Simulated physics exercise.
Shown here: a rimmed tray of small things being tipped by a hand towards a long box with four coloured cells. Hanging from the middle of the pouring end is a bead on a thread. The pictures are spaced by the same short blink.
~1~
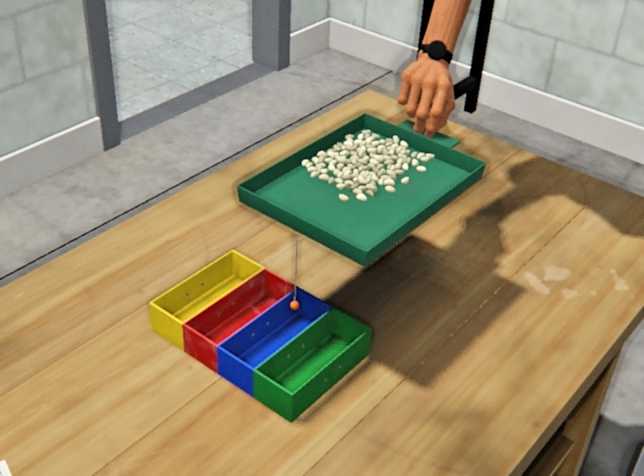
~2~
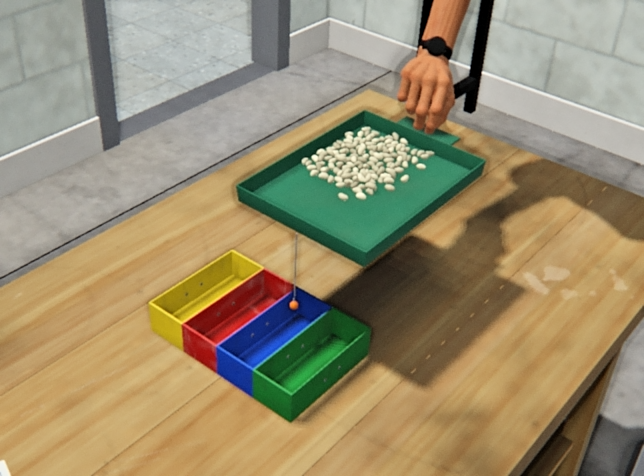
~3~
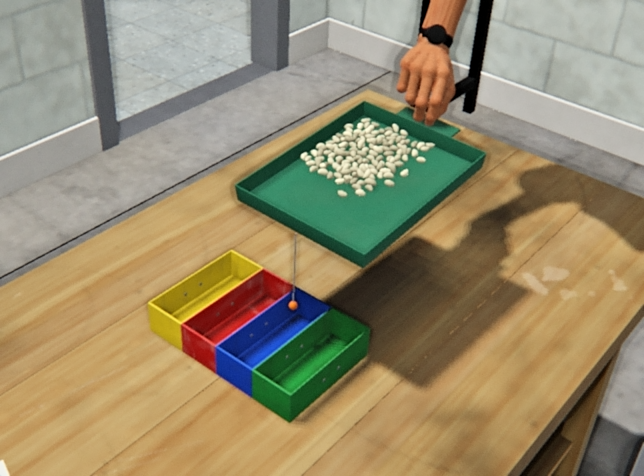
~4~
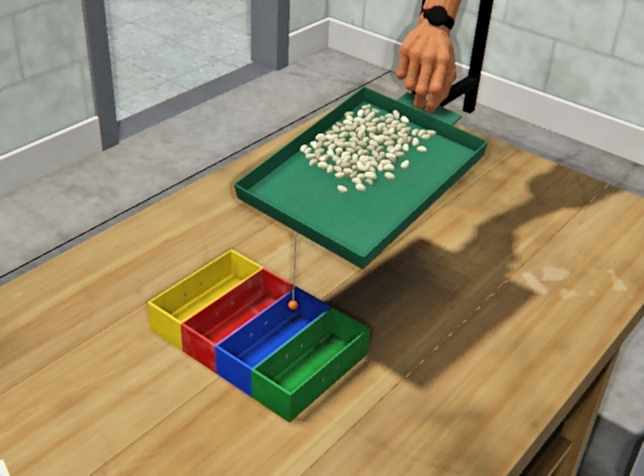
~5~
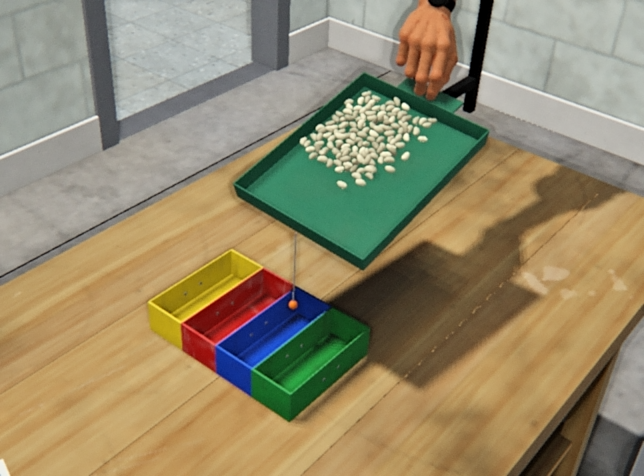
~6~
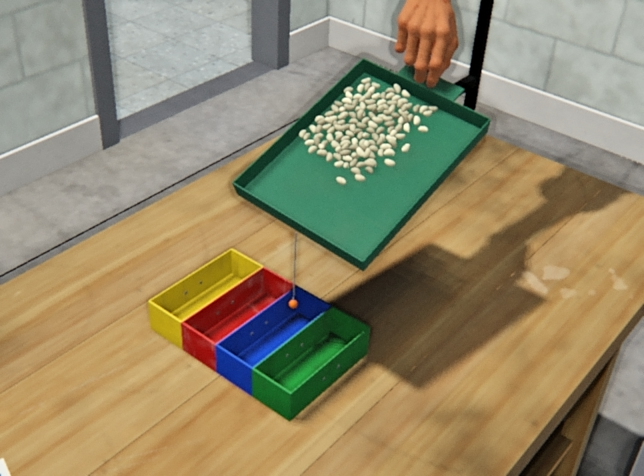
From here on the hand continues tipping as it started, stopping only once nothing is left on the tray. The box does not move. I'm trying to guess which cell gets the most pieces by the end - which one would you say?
I would say the green one.
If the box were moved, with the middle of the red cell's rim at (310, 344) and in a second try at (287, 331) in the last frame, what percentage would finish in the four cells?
First about 100, then 100 per cent.
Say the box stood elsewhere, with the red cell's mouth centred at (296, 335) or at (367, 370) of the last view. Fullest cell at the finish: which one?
Try 1 - blue. Try 2 - the cell in yellow.
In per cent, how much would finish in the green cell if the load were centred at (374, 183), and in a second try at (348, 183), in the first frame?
Estimate: 40 % first, 40 % second.
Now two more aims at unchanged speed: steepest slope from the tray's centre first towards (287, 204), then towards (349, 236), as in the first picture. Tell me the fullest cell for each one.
The first time it is the cell in red, and the second time it is that green cell.
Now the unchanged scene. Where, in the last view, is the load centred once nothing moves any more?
Somewhere close to (301, 384) in the last picture.
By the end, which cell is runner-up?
Next in line is that blue cell.
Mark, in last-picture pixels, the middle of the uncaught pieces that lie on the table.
Approximately (347, 425).
Just after the last frame, tray tipped steeply; almost all on the tray; just a few falling or outside the box.
A moment on, tray tipped right over; roughly two thirds on the tray; about a tenth in the green cell; just a few in the blue cell; roughly a quarter falling or outside the box.
Further on, tray tipped past a quarter turn; just a few on the tray; roughly half in the green cell; roughly a quarter in the blue cell; just a few in the red cell; just a few in the yellow cell; roughly a quarter falling or outside the box.
When it is over, tray tipped past a quarter turn; roughly half in the green cell; roughly a quarter in the blue cell; just a few in the red cell; just a few in the yellow cell; roughly a quarter outside the box.
